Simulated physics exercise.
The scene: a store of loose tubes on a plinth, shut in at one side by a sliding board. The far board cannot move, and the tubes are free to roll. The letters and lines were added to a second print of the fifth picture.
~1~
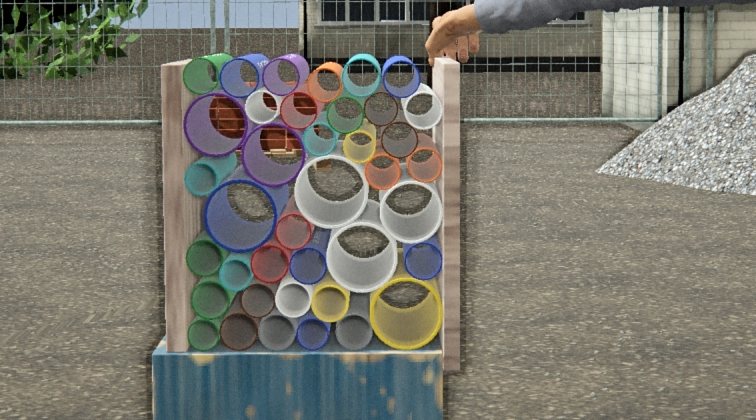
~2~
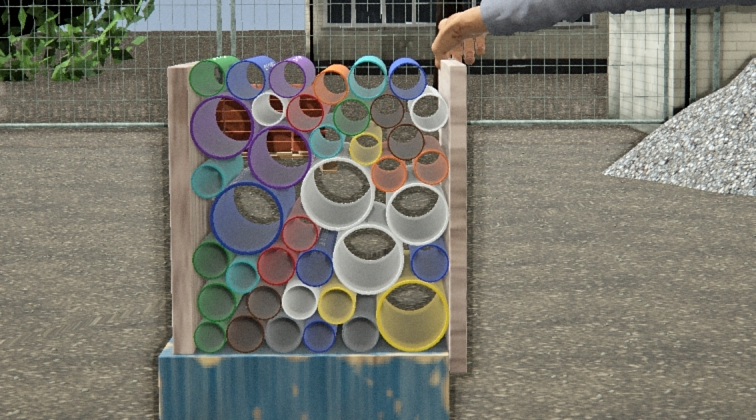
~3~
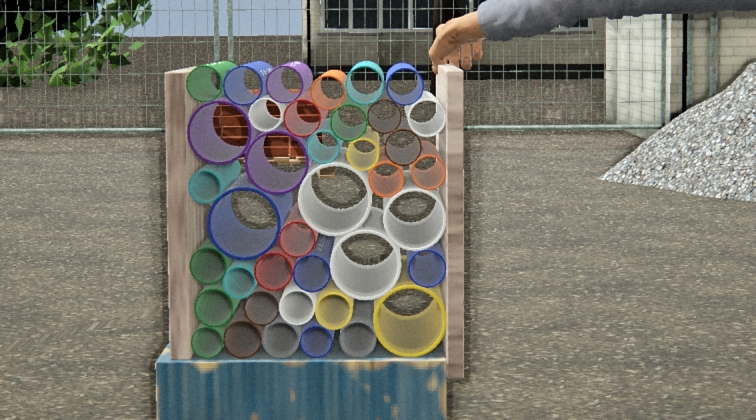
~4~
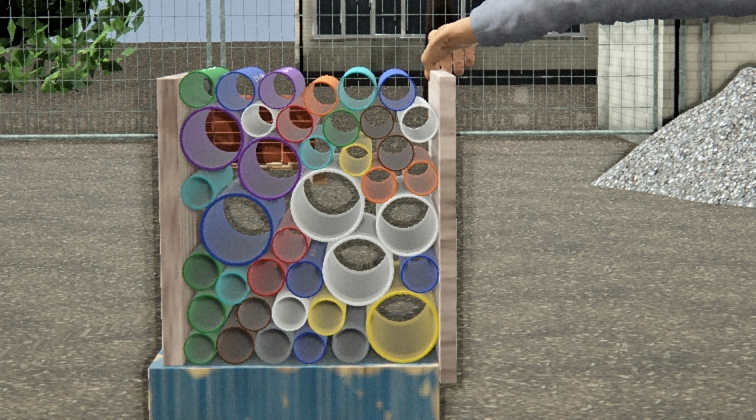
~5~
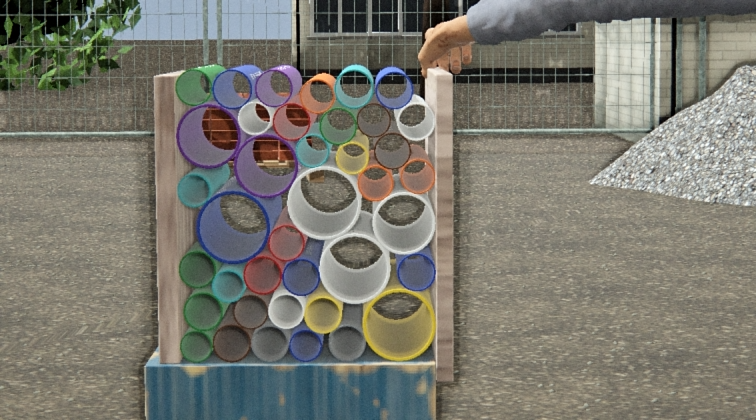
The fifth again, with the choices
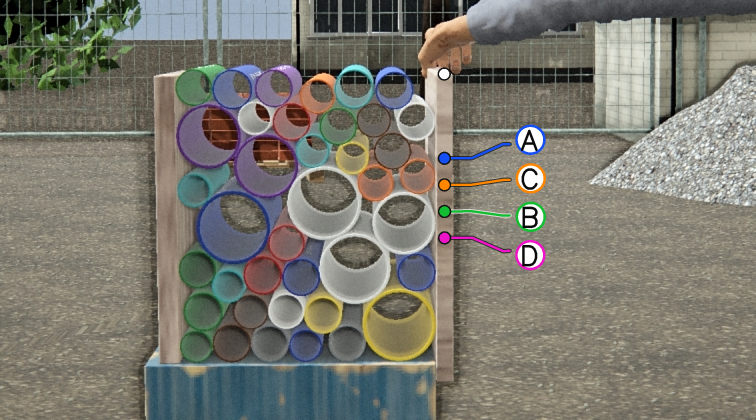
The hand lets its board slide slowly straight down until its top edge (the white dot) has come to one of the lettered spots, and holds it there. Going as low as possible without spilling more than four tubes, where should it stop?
C is the limit.
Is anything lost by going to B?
At B: Yes.
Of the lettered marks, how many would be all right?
Two of them.
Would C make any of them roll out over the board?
Yes.
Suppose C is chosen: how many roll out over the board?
At C the number is two.
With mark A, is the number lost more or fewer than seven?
At A, fewer than seven.
On the marked copy, A at (444, 159); B at (444, 211); C at (444, 185); D at (445, 238); the white dot at (444, 74).
Taking C. A third of the way, top of the board (436, 128).
Two thirds of the way, top of the board (436, 184).
When it is over, top of the board (436, 184), two out over the board.
As for the rest, A none out over the board; B more than four out over the board; D more than four out over the board.
